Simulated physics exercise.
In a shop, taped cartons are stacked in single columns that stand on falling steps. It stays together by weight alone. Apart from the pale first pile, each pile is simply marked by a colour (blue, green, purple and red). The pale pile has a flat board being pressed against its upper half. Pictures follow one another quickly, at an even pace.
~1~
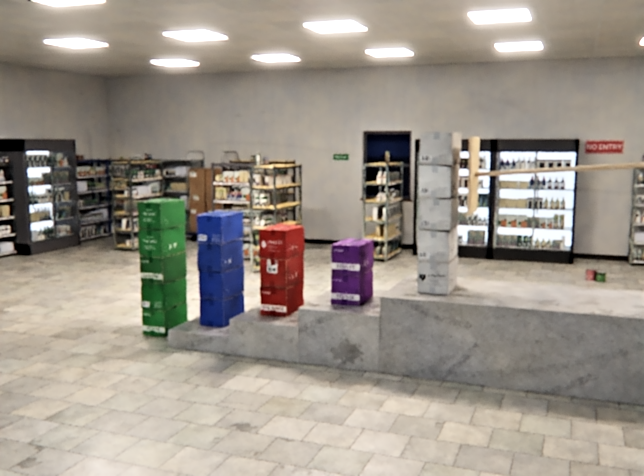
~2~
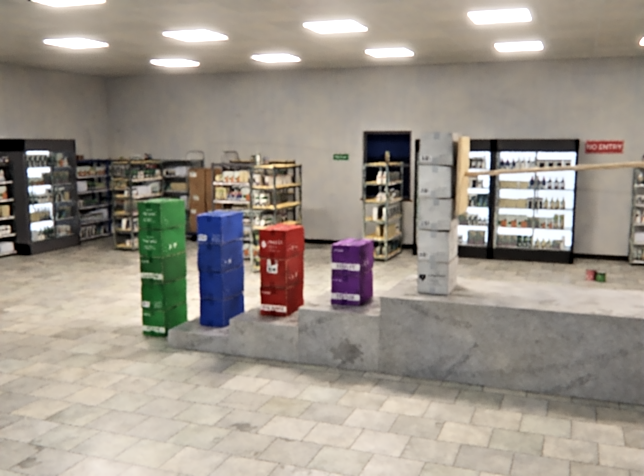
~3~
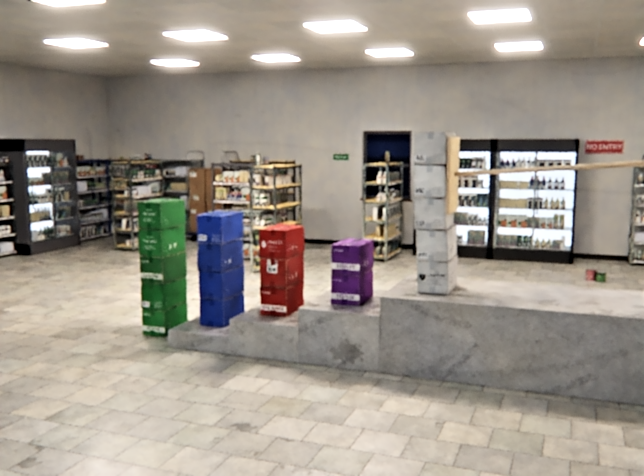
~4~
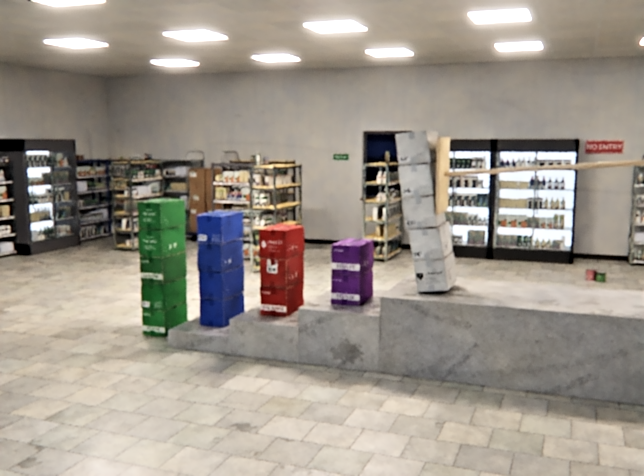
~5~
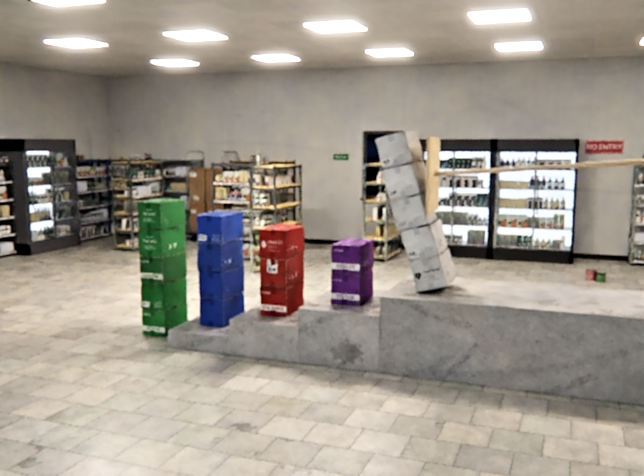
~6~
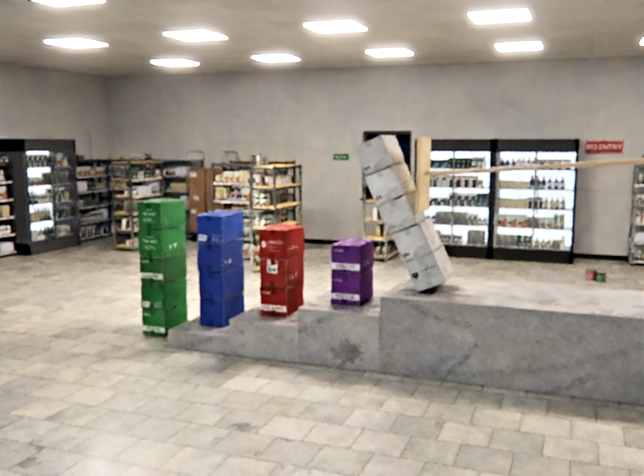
A flat board moving left and pressing a tall pale carton pile, which leans left beside purple, red, blue and green stacks.
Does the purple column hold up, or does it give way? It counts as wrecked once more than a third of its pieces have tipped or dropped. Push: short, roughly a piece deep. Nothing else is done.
It holds up.
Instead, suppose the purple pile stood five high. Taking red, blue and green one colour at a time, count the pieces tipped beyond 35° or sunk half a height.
When it all settles, red has 2 down, blue has 4, and green has 4.
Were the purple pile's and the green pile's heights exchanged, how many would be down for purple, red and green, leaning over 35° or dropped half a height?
Purple 3, red 2, green 2.
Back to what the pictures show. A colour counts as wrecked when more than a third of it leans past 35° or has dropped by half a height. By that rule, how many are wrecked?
Tallying it up by colour gives 3.
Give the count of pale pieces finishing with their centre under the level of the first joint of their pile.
4 pale pieces.
Soon, 5 of the pale pile down; none of the 2 purple cartons down (0 of 14 in all colours); top purple carton unmoved; top red carton displaced a little.
A while on, 5 of the pale pile down; none of the 2 purple cartons down (3 of 14 in all colours); top purple carton unmoved; top red carton tipped steeply, half its height lower.
Towards the end, 5 of the pale pile down; none of the 2 purple cartons down (11 of 14 in all colours); top purple carton unmoved; top blue carton tipped steeply, some two heights lower.
Finally, 5 of the pale pile down; none of the 2 purple cartons down (11 of 14 in all colours); top purple carton unmoved; top blue carton upside down. Seen by the last camera, middles, top purple carton near (351, 256), top blue carton near (85, 289).
